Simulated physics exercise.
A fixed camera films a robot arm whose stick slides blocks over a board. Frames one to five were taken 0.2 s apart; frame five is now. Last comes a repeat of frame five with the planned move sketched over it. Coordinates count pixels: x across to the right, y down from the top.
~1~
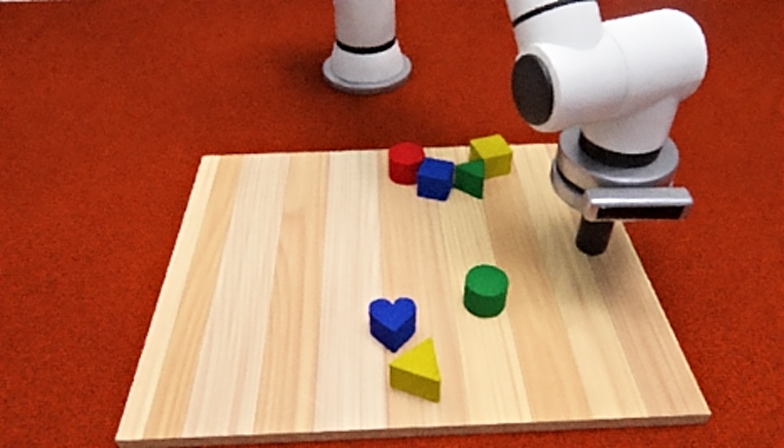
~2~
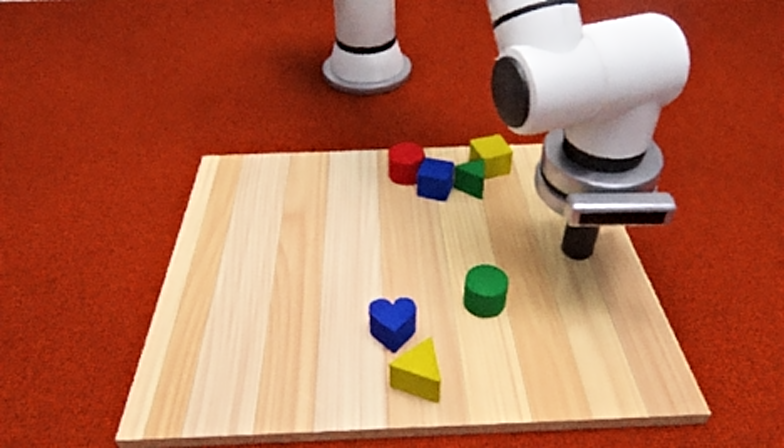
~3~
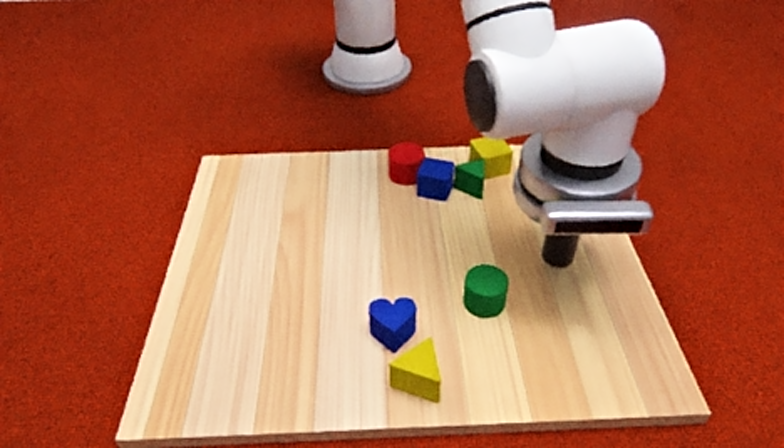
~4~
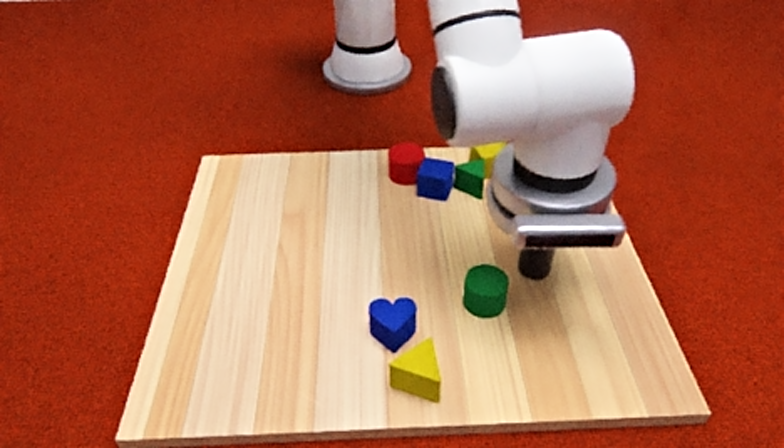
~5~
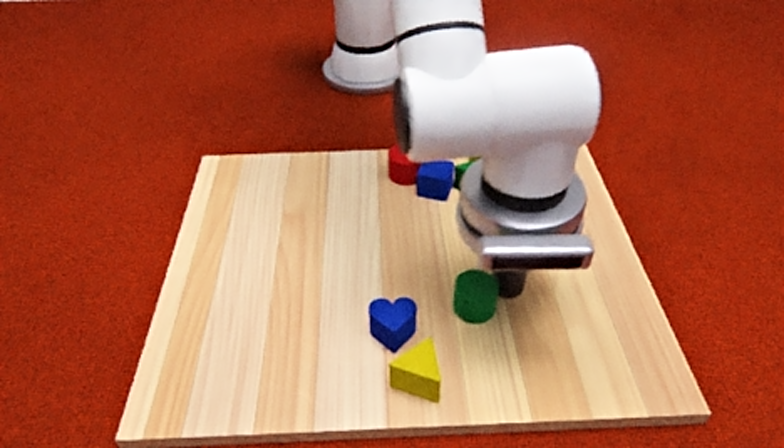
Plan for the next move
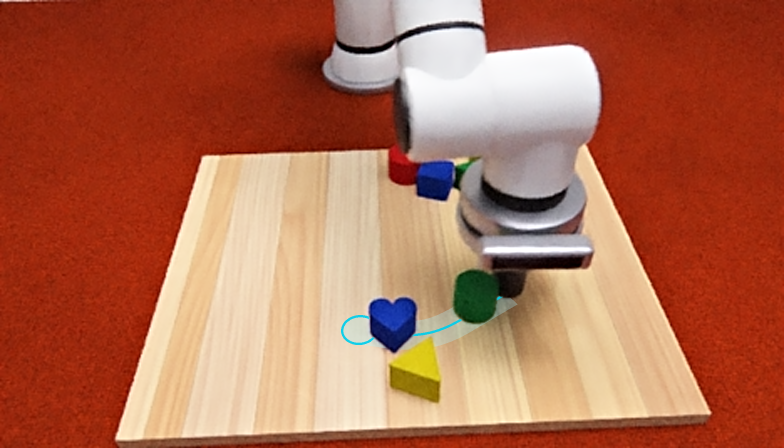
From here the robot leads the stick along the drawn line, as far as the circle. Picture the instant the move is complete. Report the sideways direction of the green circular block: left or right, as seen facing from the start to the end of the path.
Heads right.
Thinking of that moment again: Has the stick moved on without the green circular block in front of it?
No, I don't think so.
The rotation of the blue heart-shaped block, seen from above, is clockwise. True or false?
False - the claim does not hold.
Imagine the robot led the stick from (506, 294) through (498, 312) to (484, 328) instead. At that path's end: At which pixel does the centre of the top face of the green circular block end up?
I'd place it at (447, 298), taking the centre of its top.
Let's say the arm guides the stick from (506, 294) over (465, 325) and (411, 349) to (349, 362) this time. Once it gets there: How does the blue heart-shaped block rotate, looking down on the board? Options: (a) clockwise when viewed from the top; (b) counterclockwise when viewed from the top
My pick is b.
Drawn move, from (506, 294) by way of (465, 318) and (415, 335) to (360, 330).
The first path, step by step. One third of the way, stick (465, 311); blue heart-shaped block (382, 313); green circular block (428, 304).
Two thirds of the way, stick (415, 329); blue heart-shaped block (335, 316), turned 60° anticlockwise; green circular block (375, 307).
At the end, stick (359, 323); blue heart-shaped block (281, 321), turned 90° anticlockwise; yellow triangular piece still; green circular block (318, 302).
